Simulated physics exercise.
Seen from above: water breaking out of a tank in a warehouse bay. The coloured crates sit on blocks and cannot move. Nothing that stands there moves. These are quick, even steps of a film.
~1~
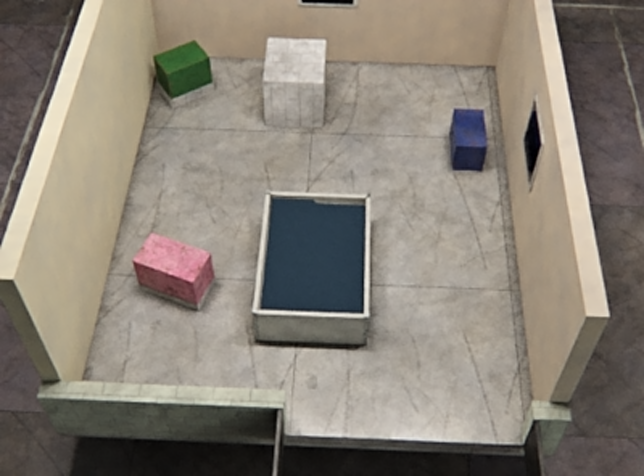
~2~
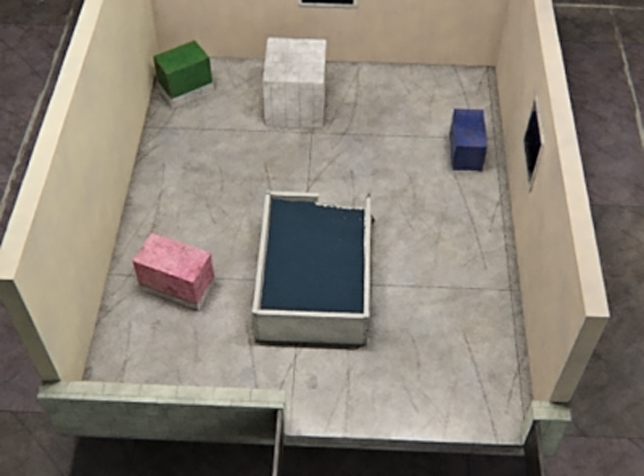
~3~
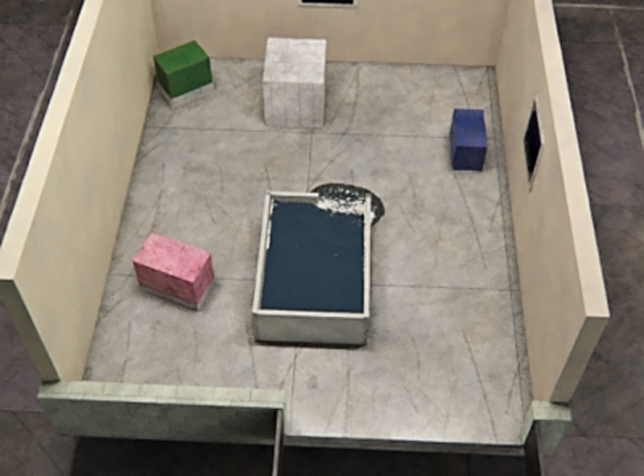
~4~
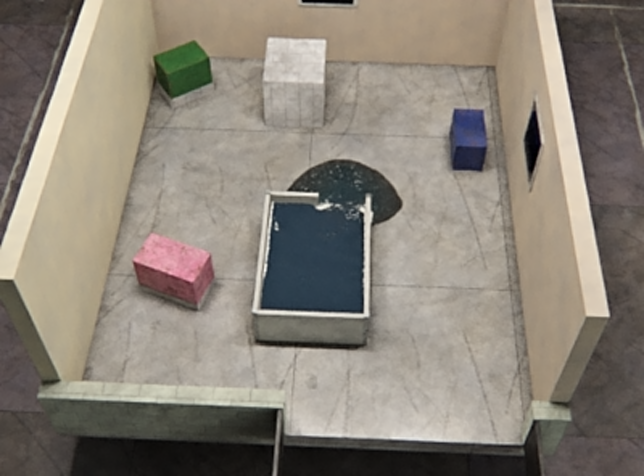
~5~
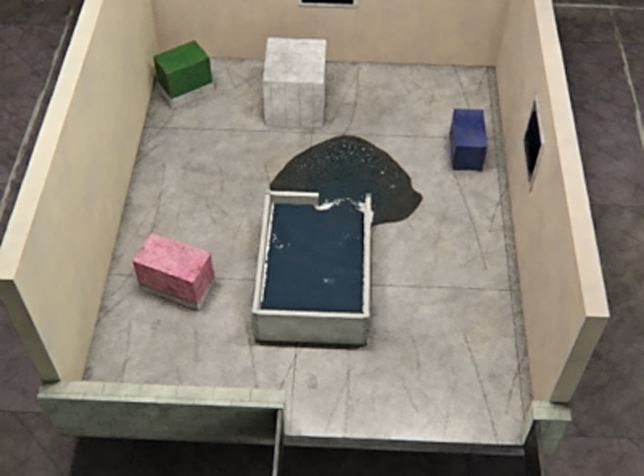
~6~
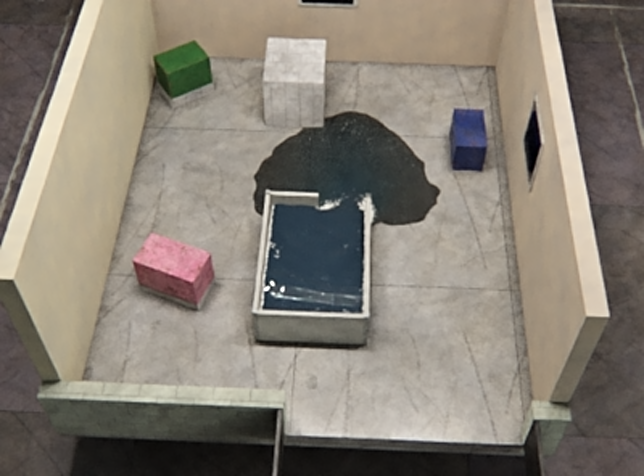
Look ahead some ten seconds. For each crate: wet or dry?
The green crate keeps dry; the blue crate is soaked; the pink crate keeps dry.
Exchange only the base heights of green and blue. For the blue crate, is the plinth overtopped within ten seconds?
The blue crate remains dry.
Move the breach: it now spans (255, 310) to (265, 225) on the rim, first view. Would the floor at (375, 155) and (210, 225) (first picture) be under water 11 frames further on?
In turn: No water, awash.
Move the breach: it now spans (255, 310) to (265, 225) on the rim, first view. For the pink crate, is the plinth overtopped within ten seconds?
One by one: The pink one takes water.
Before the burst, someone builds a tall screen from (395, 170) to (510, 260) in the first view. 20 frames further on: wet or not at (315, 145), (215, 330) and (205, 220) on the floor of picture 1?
In that order: Flooded, free of water, not flooded.
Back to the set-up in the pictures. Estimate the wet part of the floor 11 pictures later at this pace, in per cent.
Some 30 per cent.
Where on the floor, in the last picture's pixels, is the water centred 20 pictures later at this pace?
Close to (338, 183).
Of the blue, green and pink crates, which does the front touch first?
I say the blue crate.
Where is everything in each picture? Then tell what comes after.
In the first frame, still water in the water tank at (315, 255).
In the second frame, the front is at a hidden place, out from the gap on the water tank's far side.
In the third frame, water pours out on the water tank's far side and has run to (321, 189).
In the fourth frame, the front is at (357, 165), out from the gap on the water tank's far side.
In the fifth frame, the front is at (358, 141), out from the gap on the water tank's far side.
In the sixth frame, the front is at (362, 118), out from the gap on the water tank's far side.
A moment on, water covers 25 % of the floor; the green crate not reached, the blue crate water round its plinth, the pink crate not reached.
Next, water covers 30 % of the floor; the green crate water round its plinth, the blue crate water round its plinth, the pink crate not reached.
Then, water covers 45 % of the floor; the green crate water round its plinth, the blue crate water round its plinth, the pink crate not reached.
Later, water covers 65 % of the floor; the green crate water round its plinth, the blue crate water round its plinth, the pink crate water round its plinth.
In the end, water covers 85 % of the floor; the green crate stayed above the water, the blue crate was topped, the pink crate stayed above the water.
